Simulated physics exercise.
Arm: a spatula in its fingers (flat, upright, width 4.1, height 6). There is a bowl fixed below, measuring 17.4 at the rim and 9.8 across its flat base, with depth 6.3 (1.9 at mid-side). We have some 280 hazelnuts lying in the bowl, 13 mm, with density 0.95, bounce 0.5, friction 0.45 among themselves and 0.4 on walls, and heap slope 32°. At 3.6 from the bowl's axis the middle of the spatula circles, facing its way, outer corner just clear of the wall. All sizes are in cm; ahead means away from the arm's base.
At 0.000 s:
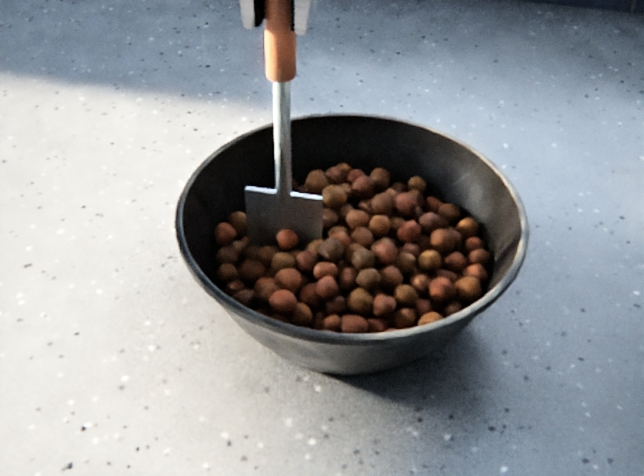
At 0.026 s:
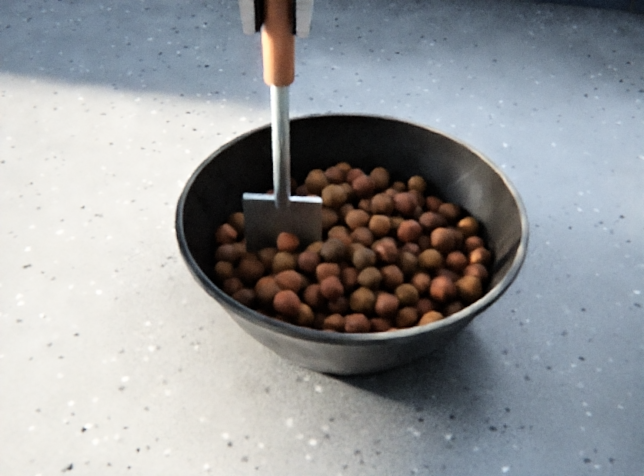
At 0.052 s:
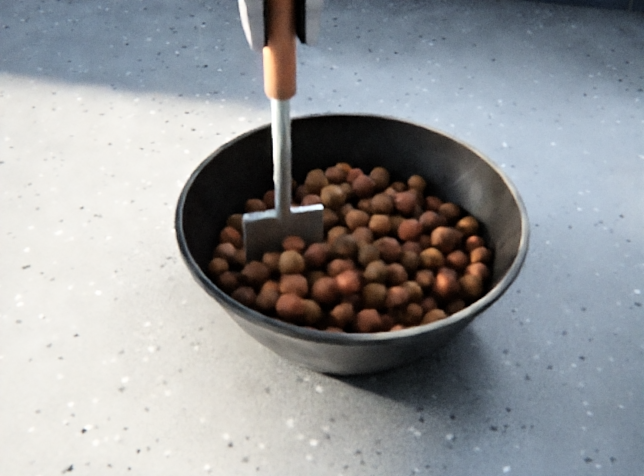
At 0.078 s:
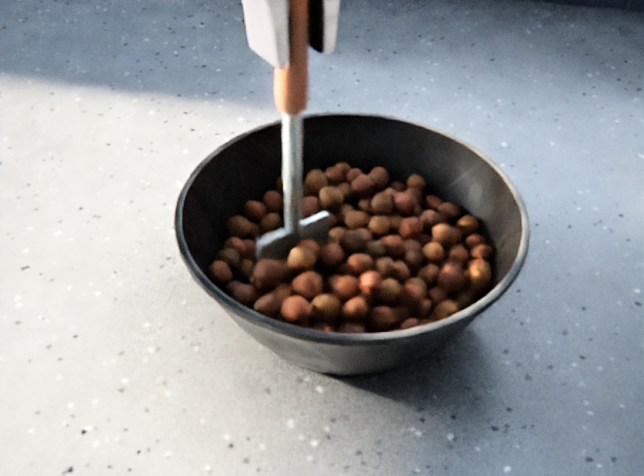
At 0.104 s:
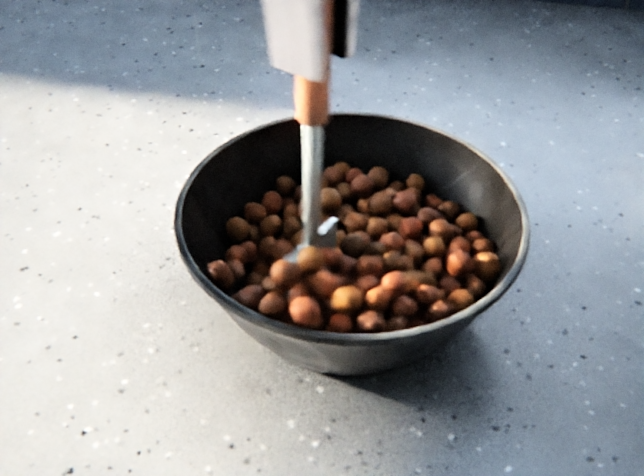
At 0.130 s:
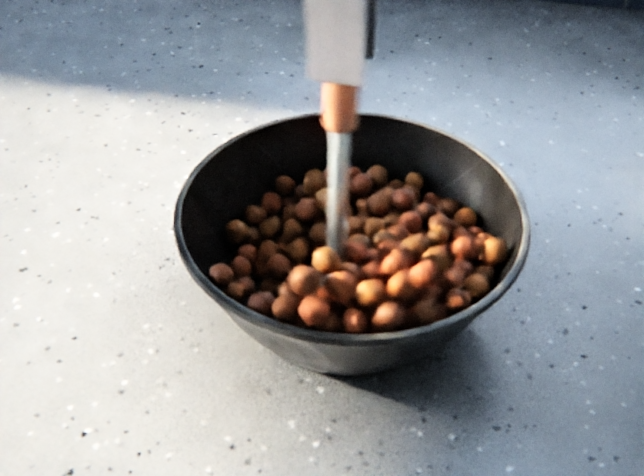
A dark bowl of reddish-brown hazelnuts sits on a speckled grey counter, seen from above at an angle by a still camera, with sunlight across the left. A metal spatula with an orange-brown handle stands in the nuts at the left, held from above by a white and black gripper. The gripper sweeps the spatula toward the viewer and rightward, turning its blade edge-on and pushing nuts along.
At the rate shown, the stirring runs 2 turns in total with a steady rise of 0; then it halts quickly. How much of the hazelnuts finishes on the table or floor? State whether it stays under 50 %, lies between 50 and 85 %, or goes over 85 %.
It stays under 50 %.
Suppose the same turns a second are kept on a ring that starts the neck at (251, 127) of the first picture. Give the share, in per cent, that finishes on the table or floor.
About 40 percent ends up on the table or floor.
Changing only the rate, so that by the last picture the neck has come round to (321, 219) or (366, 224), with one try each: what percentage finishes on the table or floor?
About 30 and 50 %.
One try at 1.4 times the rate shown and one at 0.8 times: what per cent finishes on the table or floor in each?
Roughly 55 and 30 per cent.
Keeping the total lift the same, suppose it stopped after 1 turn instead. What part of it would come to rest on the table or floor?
Estimate: About 20 percent.
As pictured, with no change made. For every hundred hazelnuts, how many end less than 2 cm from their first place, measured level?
Roughly 5 percent of the load.
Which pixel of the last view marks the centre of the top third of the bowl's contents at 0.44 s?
Centre estimate: Approx. (247, 194) px.
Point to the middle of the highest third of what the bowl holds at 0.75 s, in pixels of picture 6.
In the last picture it sits around (416, 178).
After 0.44 s, 334° round, highest piece 10 above the table; 229 in the bowl, 30 on the table or floor, 19 in flight or on the tool.
After 0.75 s, 221° round, highest piece 9 above the table; 196 in the bowl, 75 on the table or floor, 7 in flight or on the tool.
After 1.11 s, 0° round, highest piece 6 above the table; 176 in the bowl, 102 on the table or floor.
After 1.81 s, 0° round, highest piece 6 above the table; 176 in the bowl, 102 on the table or floor.
In the end, 176 in the bowl, 102 on the table or floor. That is 37 % on the table or floor.
